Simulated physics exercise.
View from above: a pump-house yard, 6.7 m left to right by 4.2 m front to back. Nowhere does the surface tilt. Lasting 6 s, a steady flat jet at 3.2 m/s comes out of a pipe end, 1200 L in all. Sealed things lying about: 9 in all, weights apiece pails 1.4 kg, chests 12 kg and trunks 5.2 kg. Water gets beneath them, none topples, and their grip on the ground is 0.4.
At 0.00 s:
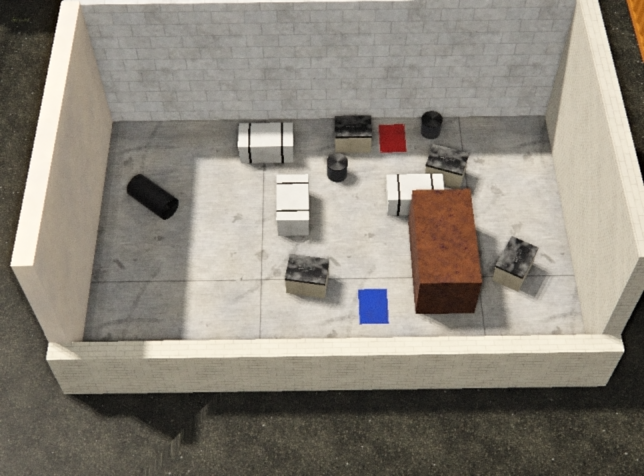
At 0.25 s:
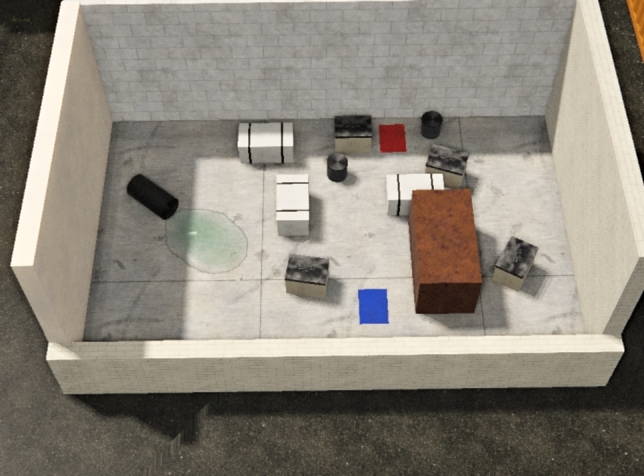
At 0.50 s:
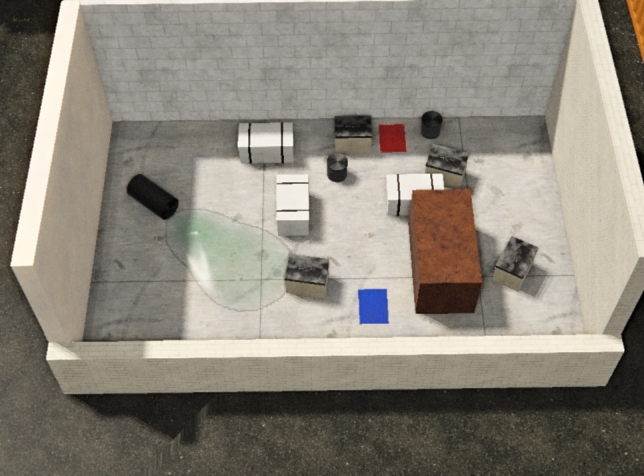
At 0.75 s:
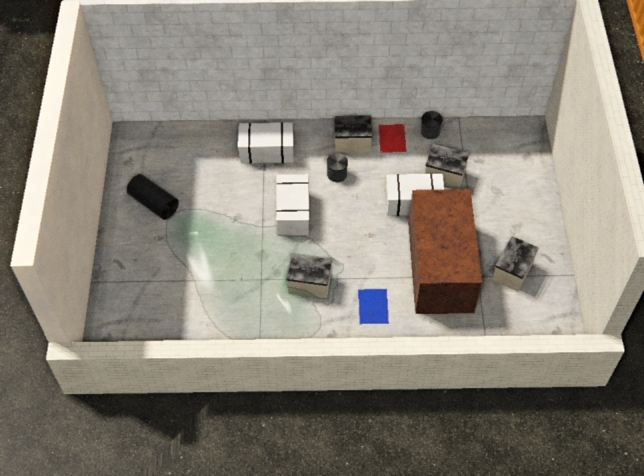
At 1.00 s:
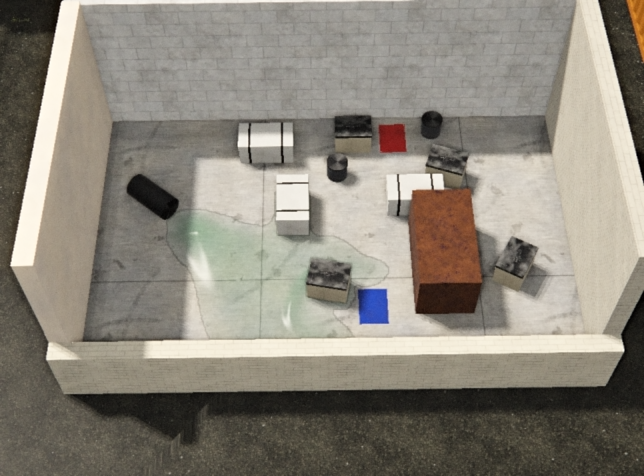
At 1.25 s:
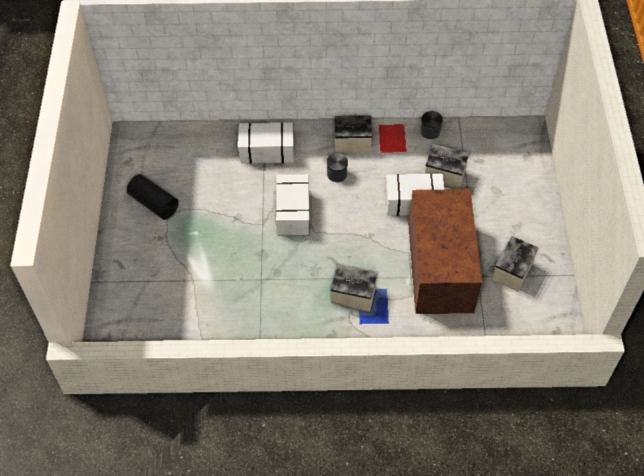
Water spreads across the flat floor from the left and pushes one chest right onto the blue patch.
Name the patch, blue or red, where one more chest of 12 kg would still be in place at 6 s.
It would stay in place on the red patch.
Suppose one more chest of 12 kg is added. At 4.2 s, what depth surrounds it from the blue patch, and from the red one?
It'd be 12 cm for the first one and 0 cm for the second.
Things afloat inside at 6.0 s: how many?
At that point I count 4.
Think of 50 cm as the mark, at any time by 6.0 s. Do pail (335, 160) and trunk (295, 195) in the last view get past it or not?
In order: Beyond the mark, within the mark.
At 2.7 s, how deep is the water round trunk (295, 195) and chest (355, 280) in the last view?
Close to 1 and 9 centimetres.
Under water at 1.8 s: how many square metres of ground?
I'd put it close to 7.0 m2.
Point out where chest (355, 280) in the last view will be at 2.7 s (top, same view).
(457, 318), roughly.
After 1.8 s on blue it would be 34 cm off in 6 cm of water; on red it would be 0 cm off in 0 cm of water.
After 2.7 s on blue it would be 61 cm off in 11 cm of water; on red it would be 0 cm off in 0 cm of water.
After 4.2 s on blue it would be 251 cm off in 12 cm of water; on red it would be 0 cm off in 0 cm of water.
After 6.0 s on blue it would be 263 cm off in 11 cm of water; on red it would be 0 cm off in 3 cm of water.
